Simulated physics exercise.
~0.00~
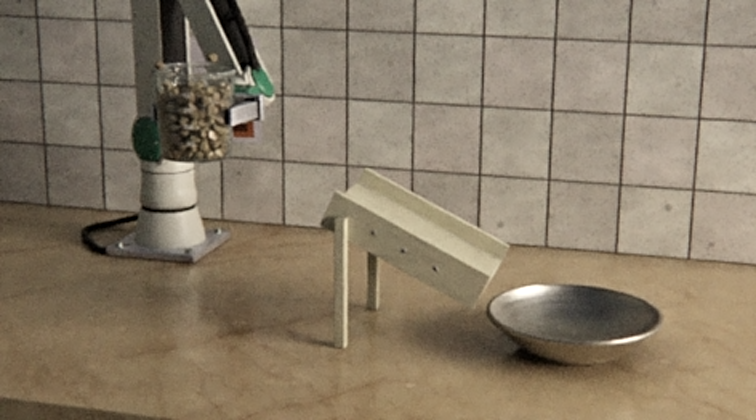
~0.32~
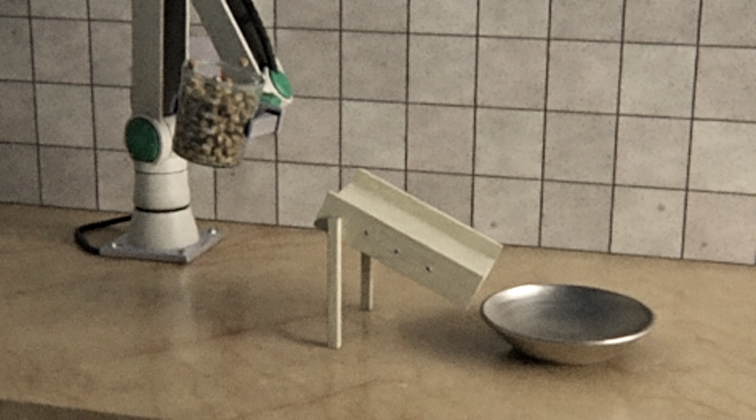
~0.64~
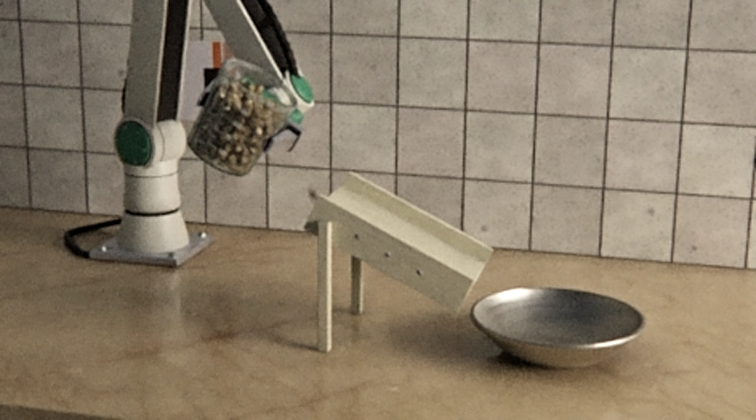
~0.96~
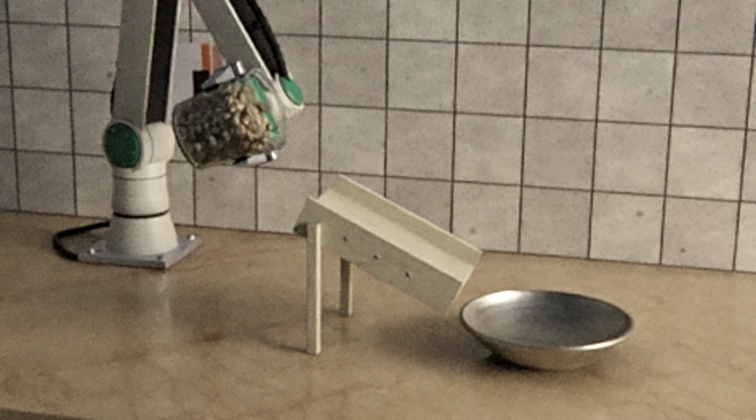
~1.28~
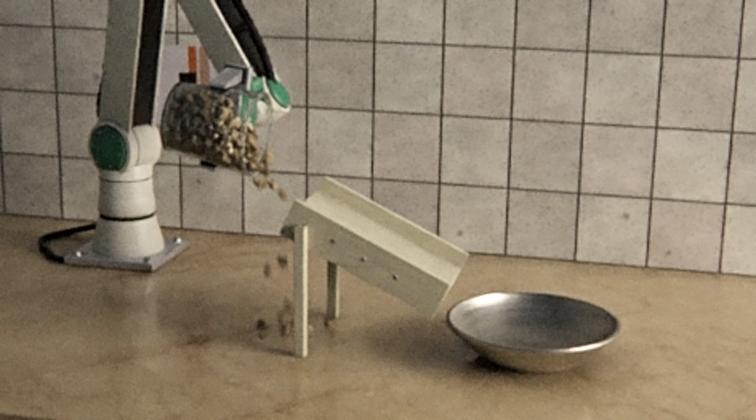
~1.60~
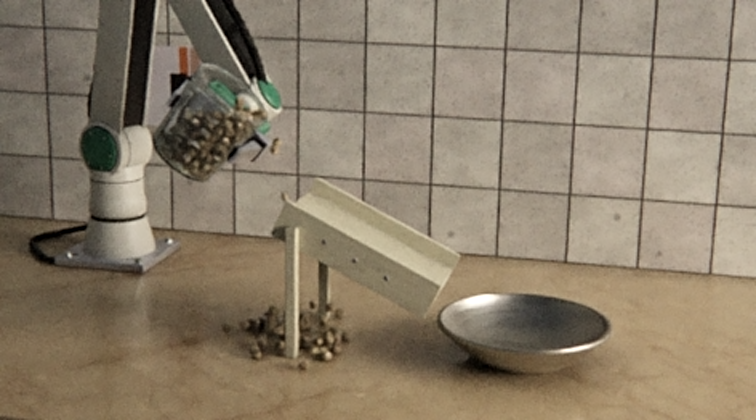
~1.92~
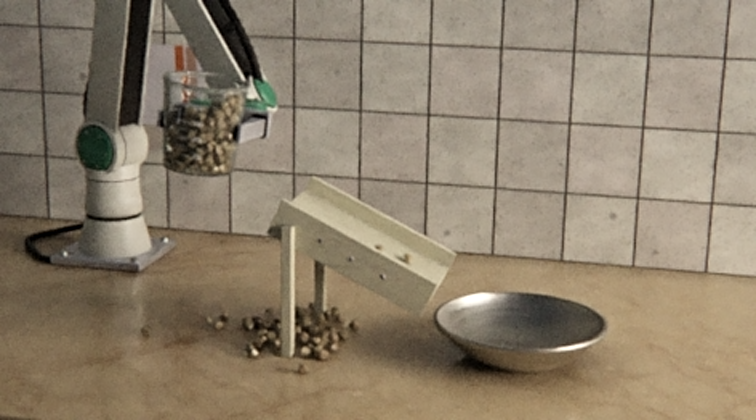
A robot arm with green joints holds a clear beaker of small pebbles upright on the left of a stone-like counter, near a sloping cream chute that leads to a metal bowl. The arm tips the beaker toward the chute until it lies on its side. Pebbles spill from its mouth, but most drop short of the chute and scatter around its legs. The arm then swings the beaker back upright, still well filled. At the end, a loose pile rests under the chute, a few pebbles are on its slope, and the bowl looks empty.
